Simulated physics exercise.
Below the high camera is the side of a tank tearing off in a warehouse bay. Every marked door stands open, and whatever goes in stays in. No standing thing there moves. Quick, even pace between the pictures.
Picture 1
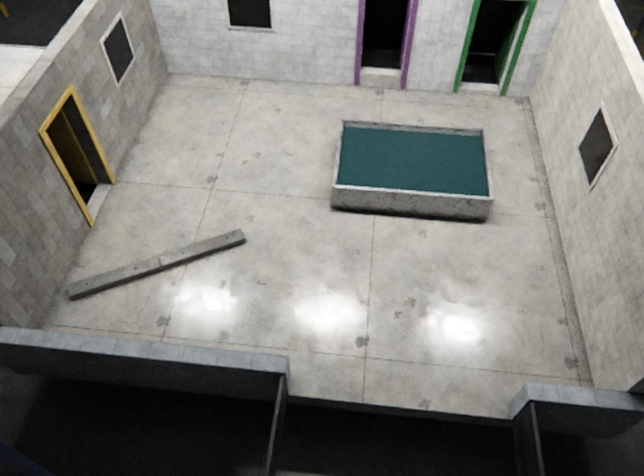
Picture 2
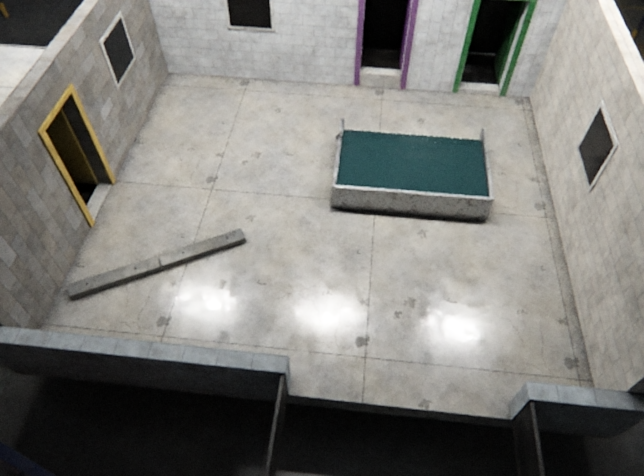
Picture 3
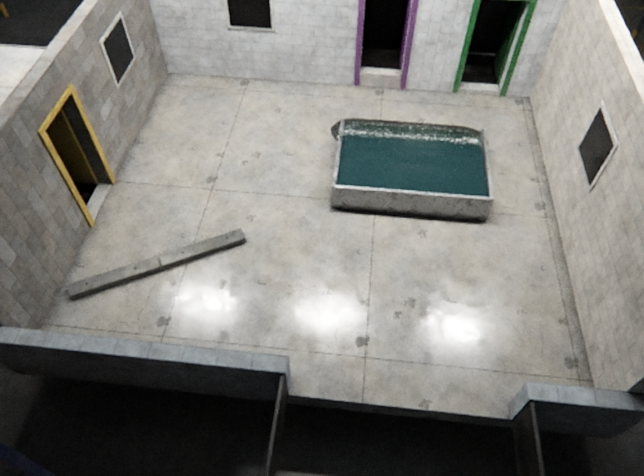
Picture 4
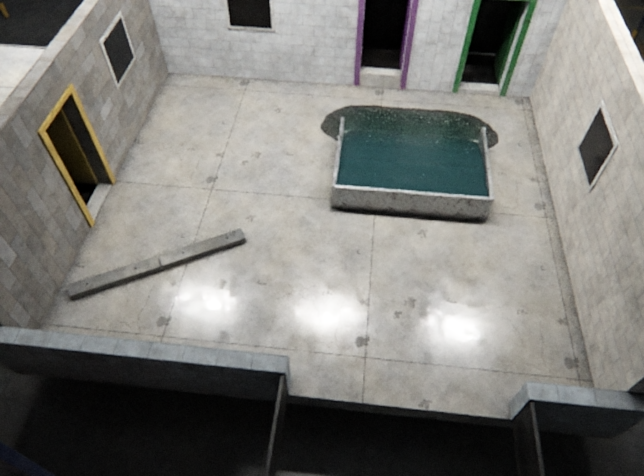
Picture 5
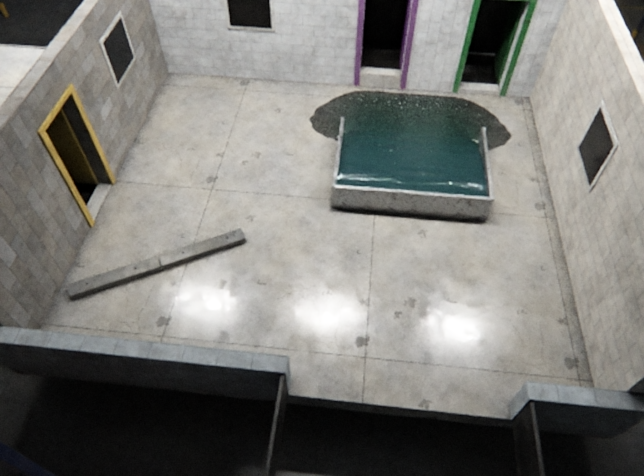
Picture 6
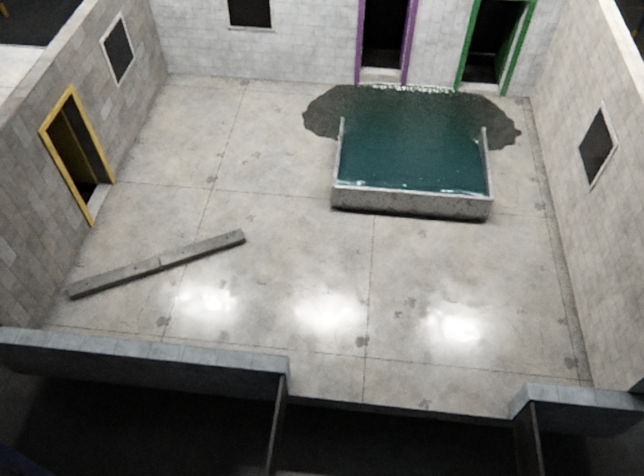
A pale-walled warehouse bay with a grey concrete floor is seen from high above by a still camera. A low rectangular tank of dark teal water sits right of centre, with a long grey beam lying at left, a yellow-framed doorway on the left wall, and purple and green ones behind. The tank's far side gives way, and water pours out, spreading darkly toward the back wall and sideways.
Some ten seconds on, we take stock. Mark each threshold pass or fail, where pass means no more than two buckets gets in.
Yellow door - pass; green door - fail; purple door - pass.
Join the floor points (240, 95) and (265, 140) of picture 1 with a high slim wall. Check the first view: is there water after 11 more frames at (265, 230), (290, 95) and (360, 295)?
Lab note - spot 1 parched, spot 2 inundated, spot 3 parched.
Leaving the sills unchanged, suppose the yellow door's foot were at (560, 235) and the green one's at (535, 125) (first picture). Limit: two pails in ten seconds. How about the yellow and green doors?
I'd expect the yellow door remains short of it, and the green door crosses the line too.
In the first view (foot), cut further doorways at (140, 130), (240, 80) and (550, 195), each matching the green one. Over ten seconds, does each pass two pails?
One after the other: Lets less in, stays under, takes less.
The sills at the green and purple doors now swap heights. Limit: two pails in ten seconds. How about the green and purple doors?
Expect the green door to be one that stays in check and the purple door one that breaks the limit.
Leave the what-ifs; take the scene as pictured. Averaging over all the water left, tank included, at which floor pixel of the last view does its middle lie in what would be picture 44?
I'd say near (357, 154).
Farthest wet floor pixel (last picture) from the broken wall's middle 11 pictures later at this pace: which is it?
Close to (223, 77).
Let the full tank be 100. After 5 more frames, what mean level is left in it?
Close to 50 in a hundred.
A moment on, water covers 15 % of the floor; the yellow door not reached, the green door under two buckets in, the purple door wet at the sill, nothing in.
Next, water covers 20 % of the floor; the yellow door not reached, the green door over two buckets in, the purple door wet at the sill, nothing in.
Then, water covers 35 % of the floor; the yellow door not reached, the green door far over two buckets in, the purple door wet at the sill, nothing in.
Later, water covers 60 % of the floor; the yellow door wet at the sill, nothing in, the green door far over two buckets in, the purple door under two buckets in.
In the end, water covers 75 % of the floor; the yellow door under two buckets in, the green door far over two buckets in, the purple door under two buckets in.
